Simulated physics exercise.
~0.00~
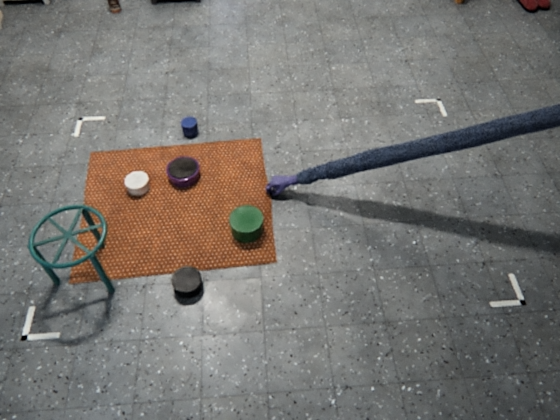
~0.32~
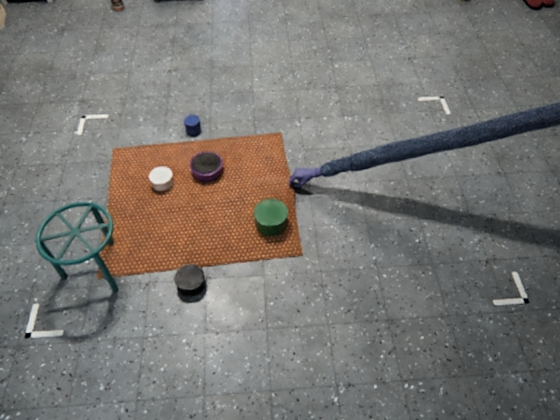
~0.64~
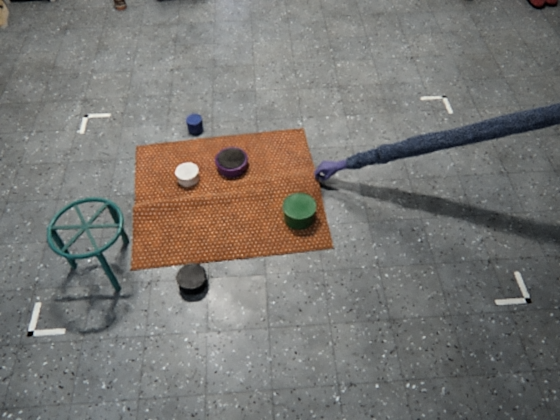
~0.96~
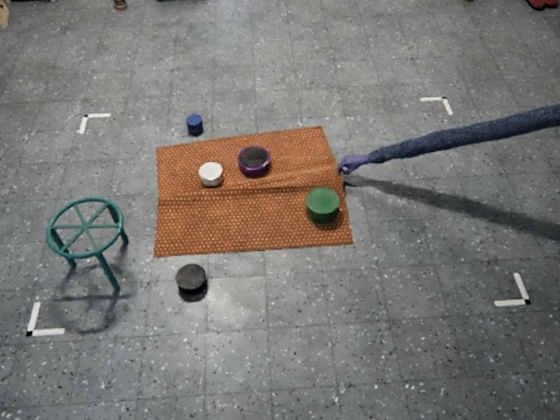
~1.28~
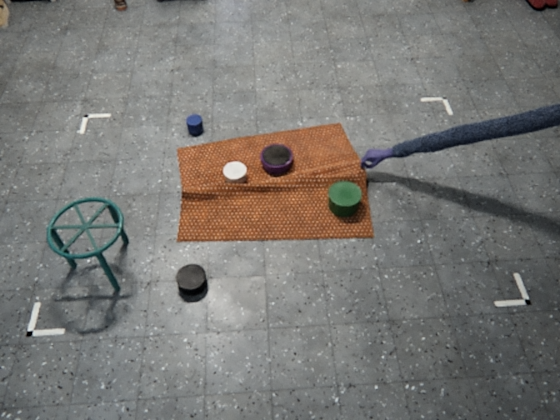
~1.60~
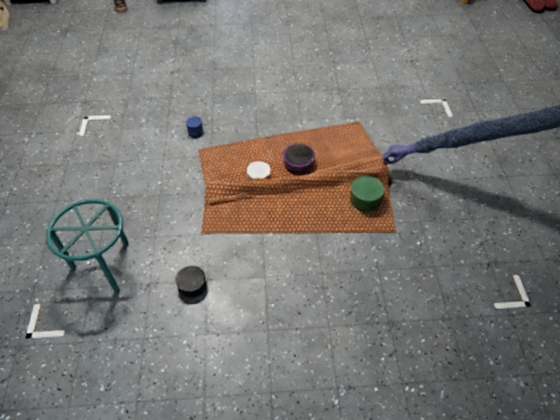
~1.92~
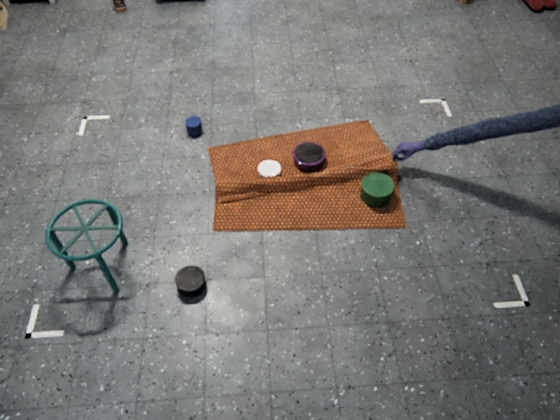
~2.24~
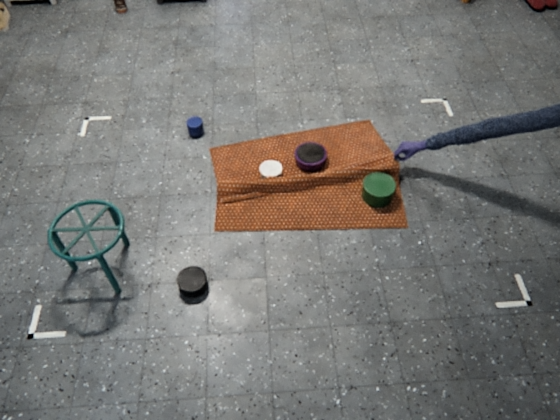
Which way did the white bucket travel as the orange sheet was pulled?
The white bucket moved to the right, riding along on the orange sheet.
